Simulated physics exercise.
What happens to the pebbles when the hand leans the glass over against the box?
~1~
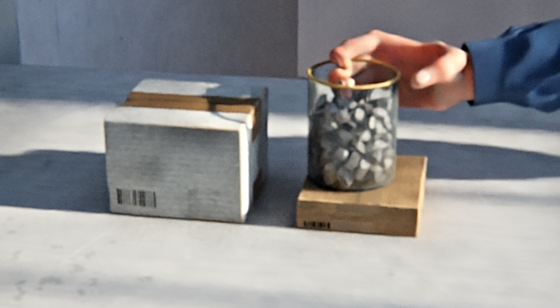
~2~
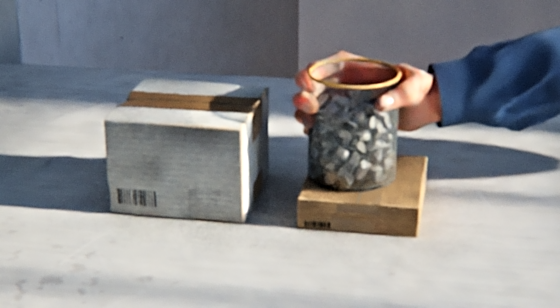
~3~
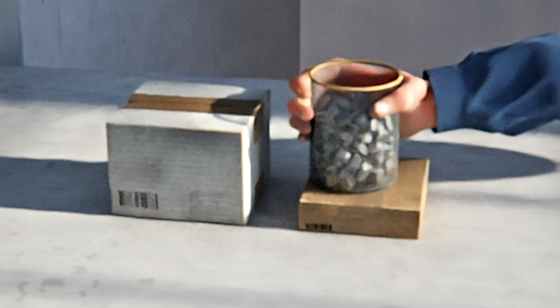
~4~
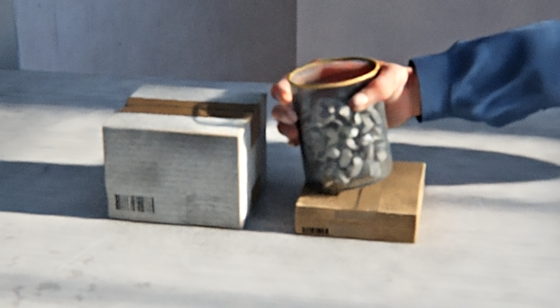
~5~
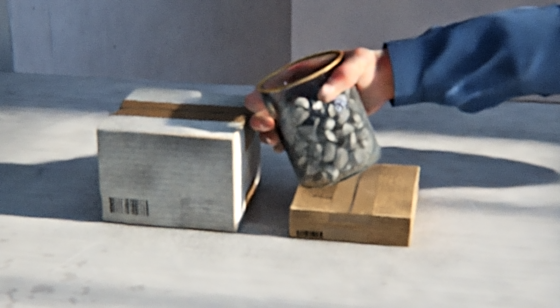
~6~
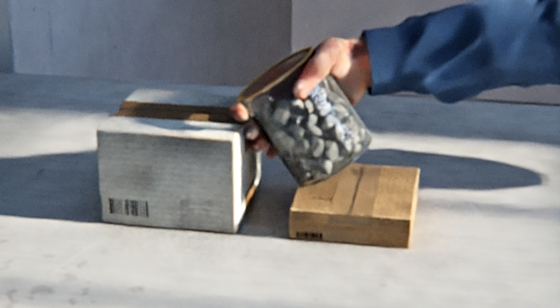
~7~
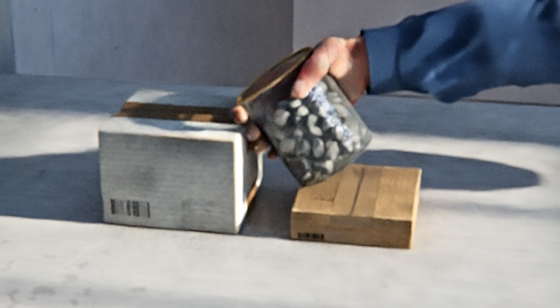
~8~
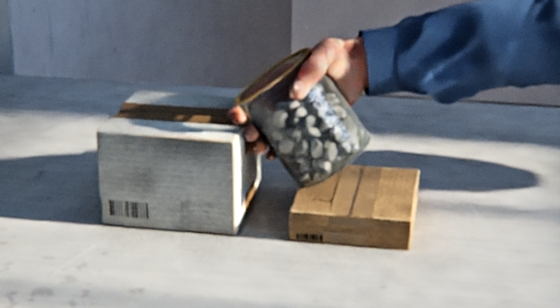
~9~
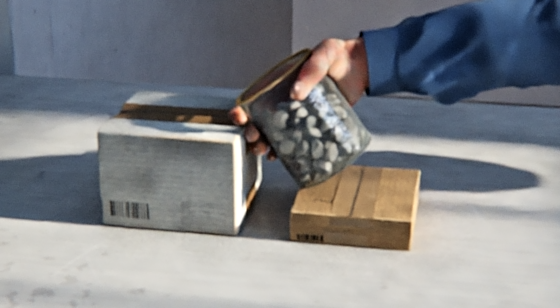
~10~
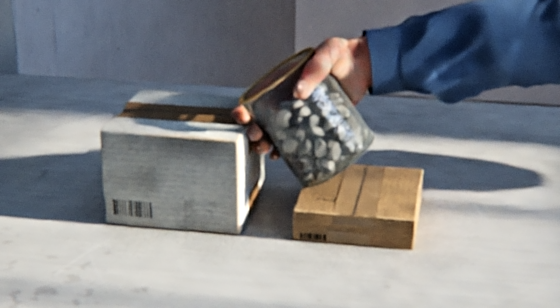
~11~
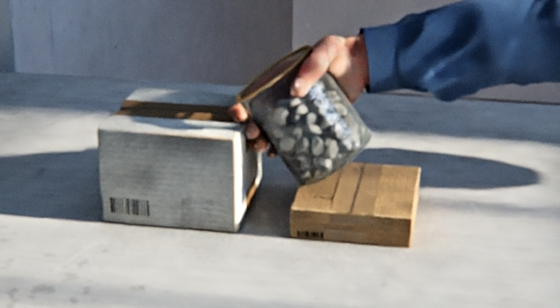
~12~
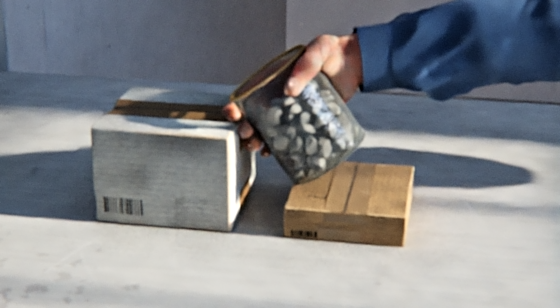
The pebbles stay inside the glass, and none come out over the rim while the hand holds it tilted.
